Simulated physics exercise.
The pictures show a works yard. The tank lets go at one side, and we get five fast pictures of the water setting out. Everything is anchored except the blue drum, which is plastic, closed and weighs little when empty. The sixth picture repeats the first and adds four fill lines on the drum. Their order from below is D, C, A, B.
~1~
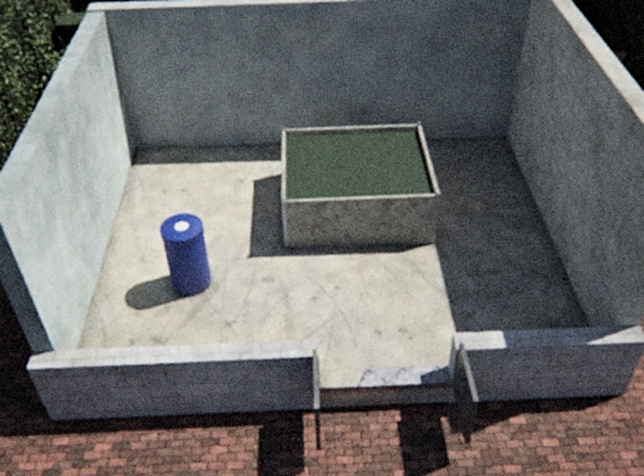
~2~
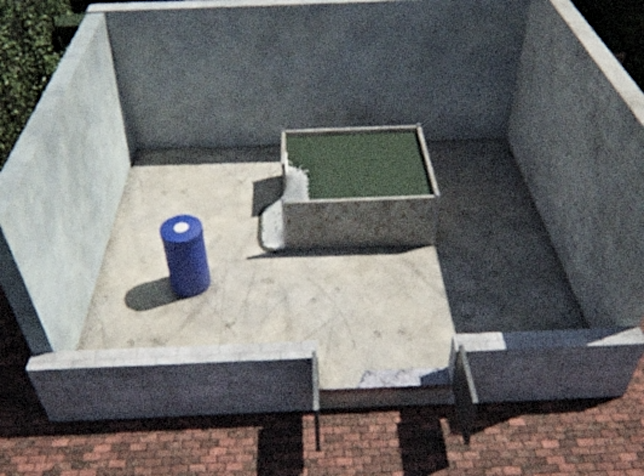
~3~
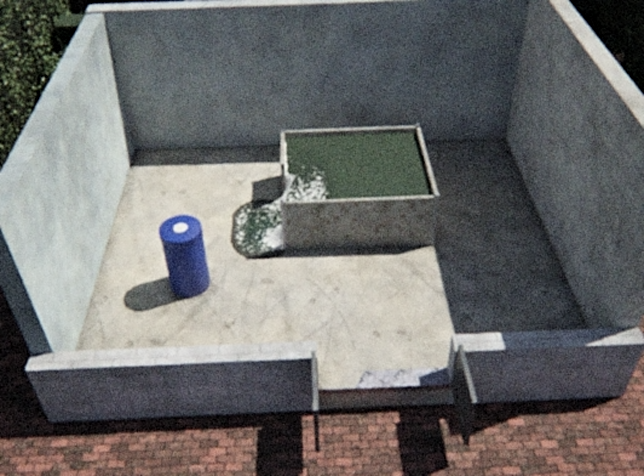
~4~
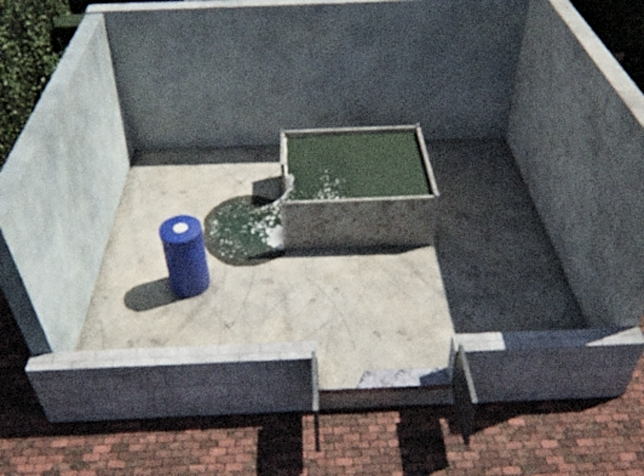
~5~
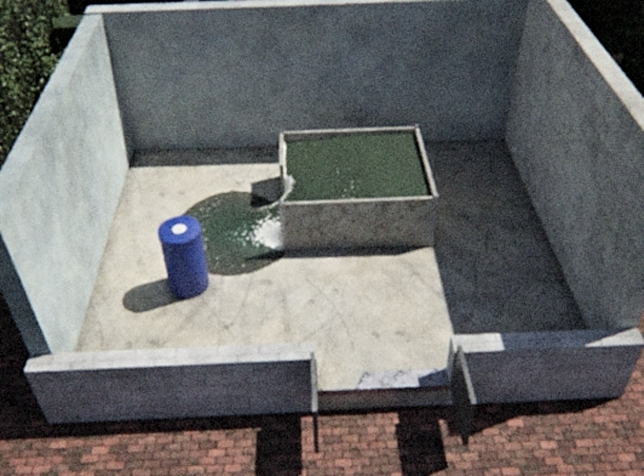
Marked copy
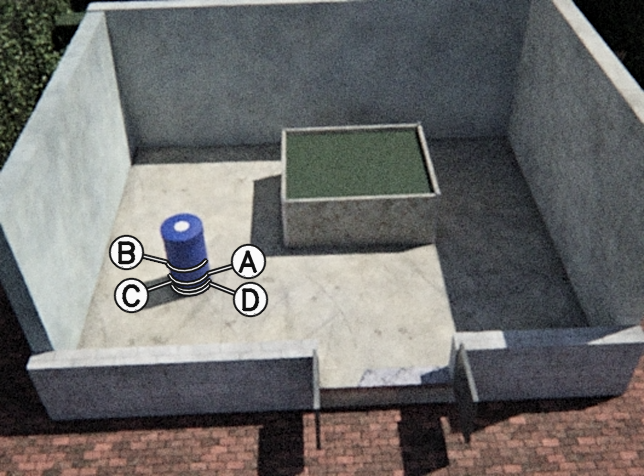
In a walled works yard with an open gate, a square tank stands full of dark green water near a blue drum. Water pours over the tank's left side onto the pale ground, foaming white, then spreads left in a widening dark pool that reaches close to the drum.
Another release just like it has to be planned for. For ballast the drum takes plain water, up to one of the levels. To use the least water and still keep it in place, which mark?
It is B.
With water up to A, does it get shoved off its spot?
Yes, it does.
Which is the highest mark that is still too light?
A it is.
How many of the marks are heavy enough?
One of the four.
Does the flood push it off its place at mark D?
Yes, it does.
In white, A at (187, 283); B at (184, 270); C at (188, 290); D at (189, 294); from the bottom up D, C, A, B.
With A, it is pushed about its own width away.
With B, it does not move.
With C, it is pushed about 5 times its own width away.
With D, it is pushed about 4 times its own width away.
